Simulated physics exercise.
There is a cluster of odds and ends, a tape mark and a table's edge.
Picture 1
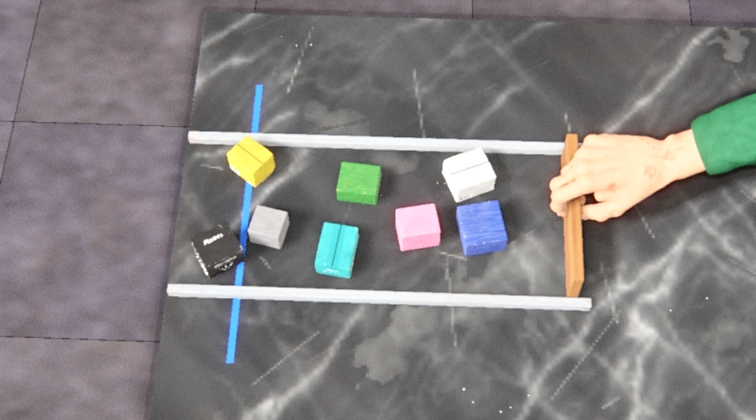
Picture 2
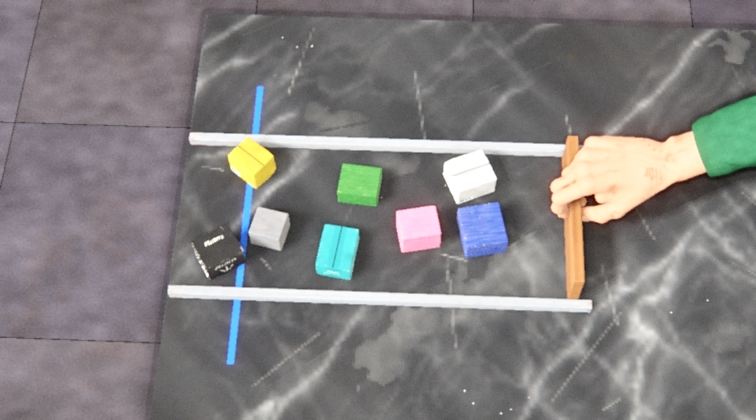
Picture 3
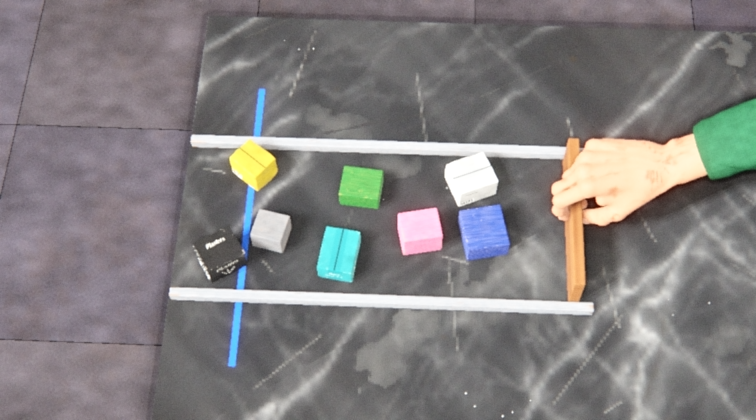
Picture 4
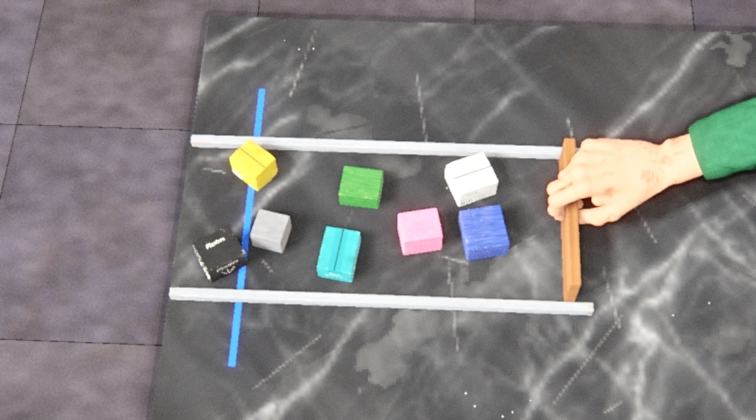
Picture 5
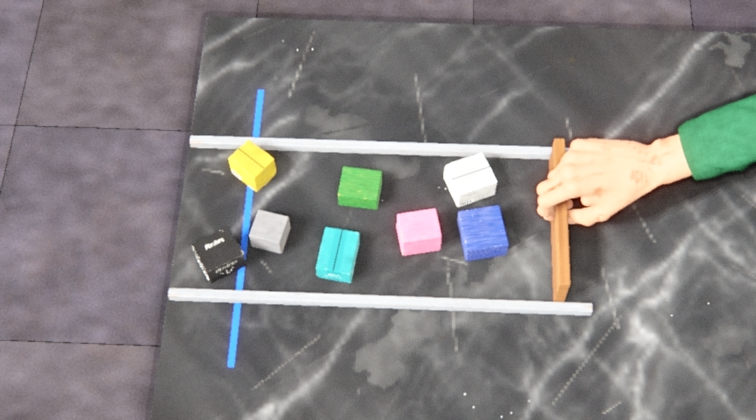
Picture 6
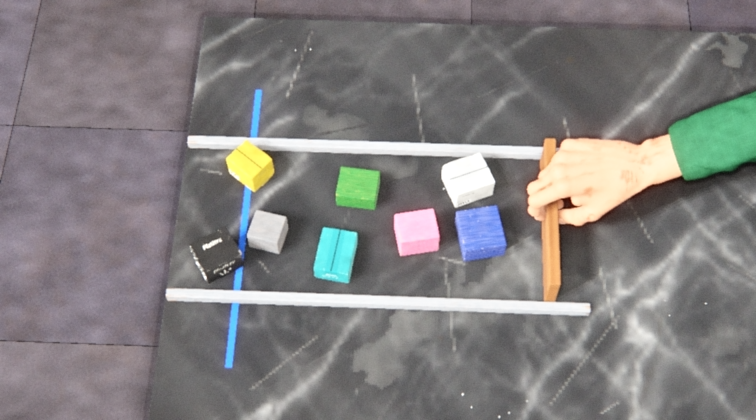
In the video, a hand in a green sleeve holds a wooden board between two pale rails on a dark marbled surface, then slides it slightly left toward scattered coloured blocks, which stay still near a blue tape line.
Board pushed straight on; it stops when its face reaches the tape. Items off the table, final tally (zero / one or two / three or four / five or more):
Final tally: One or two.
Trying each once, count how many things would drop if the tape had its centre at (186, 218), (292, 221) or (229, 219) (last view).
Try 1: 8; try 2: 0; try 3: 5.
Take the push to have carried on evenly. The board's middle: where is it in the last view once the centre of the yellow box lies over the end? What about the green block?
Near (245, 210) in the first case, near (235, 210) in the other.
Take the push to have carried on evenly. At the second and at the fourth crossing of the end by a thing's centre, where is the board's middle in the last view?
About (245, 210), then about (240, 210).
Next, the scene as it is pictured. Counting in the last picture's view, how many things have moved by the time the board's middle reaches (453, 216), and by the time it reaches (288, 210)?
First 3 and then 8.
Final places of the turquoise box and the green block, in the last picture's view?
I'd put one close to (215, 273) and the other close to (189, 192).
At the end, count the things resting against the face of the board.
It is in contact with 3.
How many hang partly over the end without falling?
I'd put it at 4.
Soon after, none off yet; black box at rest near (217, 255); yellow box at rest near (251, 166); grey block at rest near (268, 232).
Then, none off yet; black box moved a little near (205, 259); yellow box at rest near (251, 166); grey block moved about its own width near (239, 233).
At rest, the number that fall off is one or two; fallen, grey block.
